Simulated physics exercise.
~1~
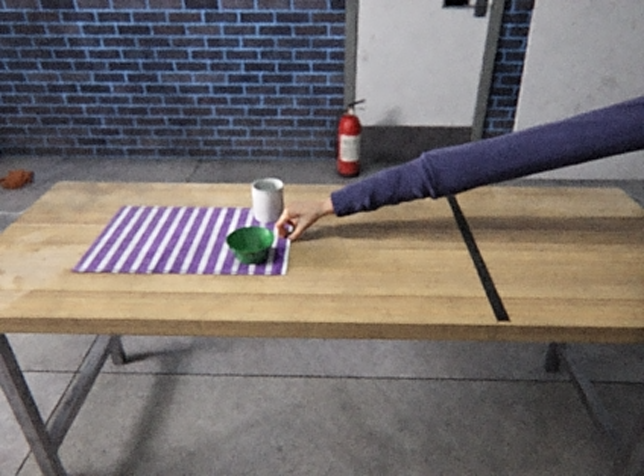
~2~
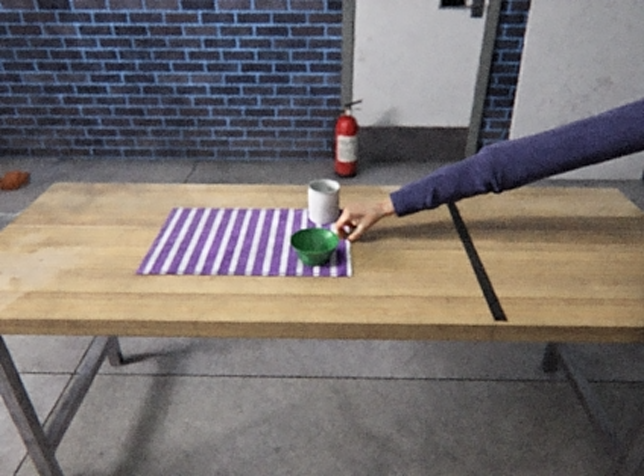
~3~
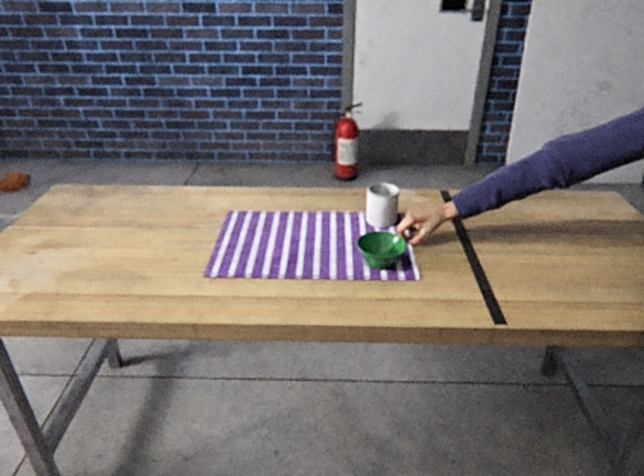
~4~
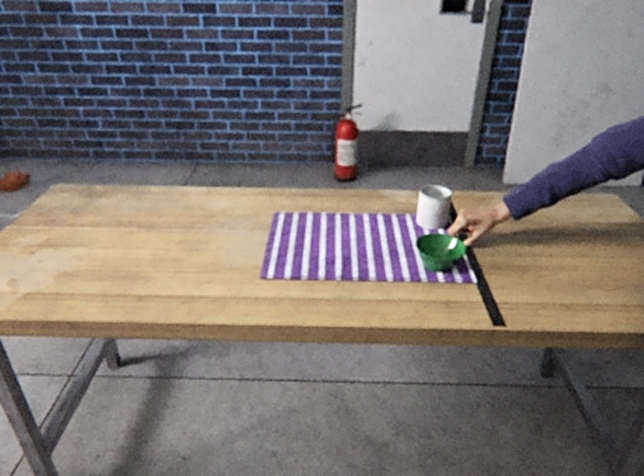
A purple and white striped tea towel carrying a green bowl and a white mug was pulled steadily right across a wooden table by someone's hand, until its edge reached the dark tape line, with both the bowl and the mug still on the cloth.
